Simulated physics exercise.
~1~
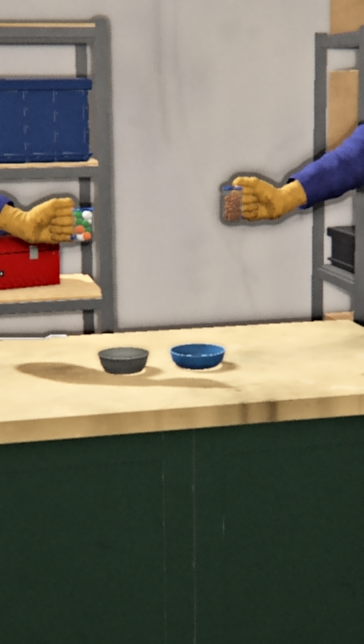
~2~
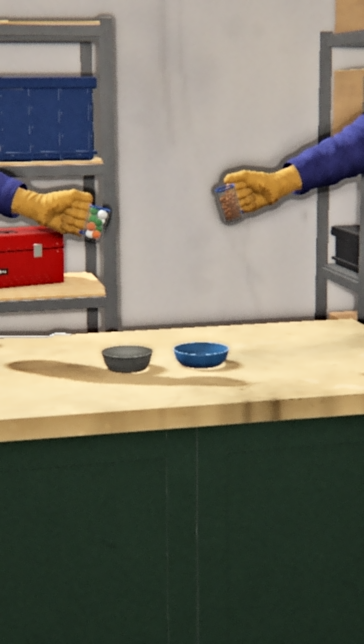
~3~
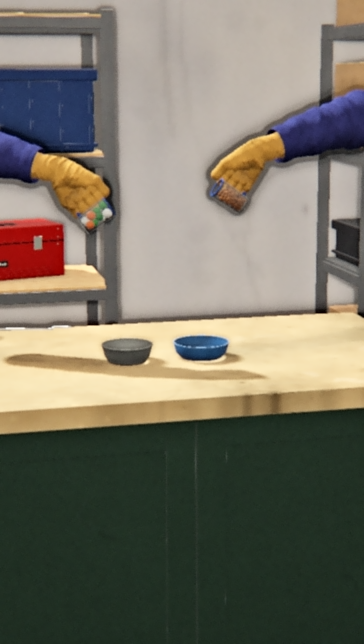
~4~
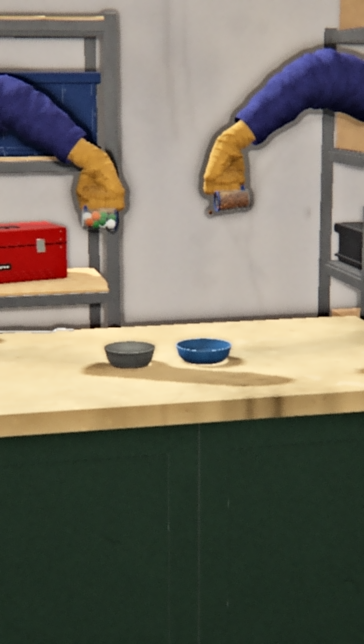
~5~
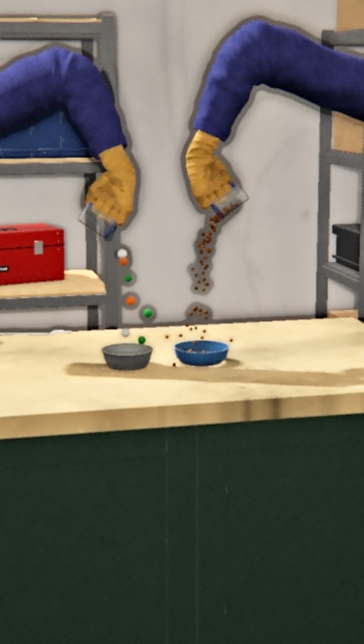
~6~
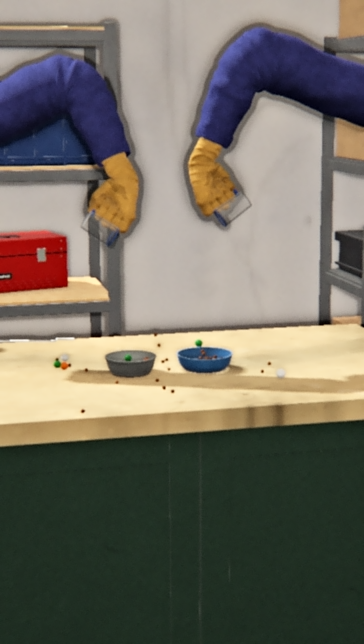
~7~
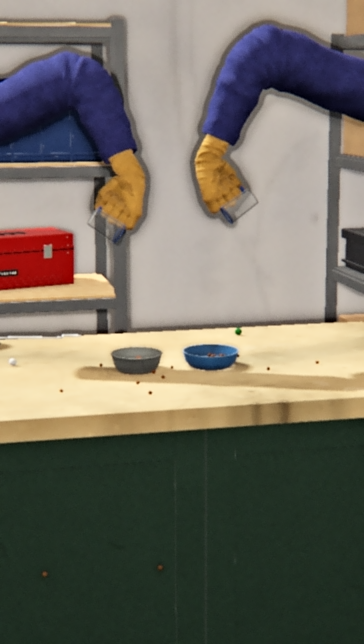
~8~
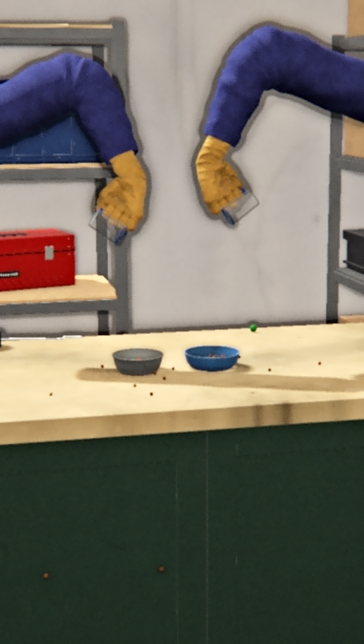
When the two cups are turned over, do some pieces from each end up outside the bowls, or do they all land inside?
Some pieces from both cups end up outside the bowls, scattered around them, on the left and on the right.
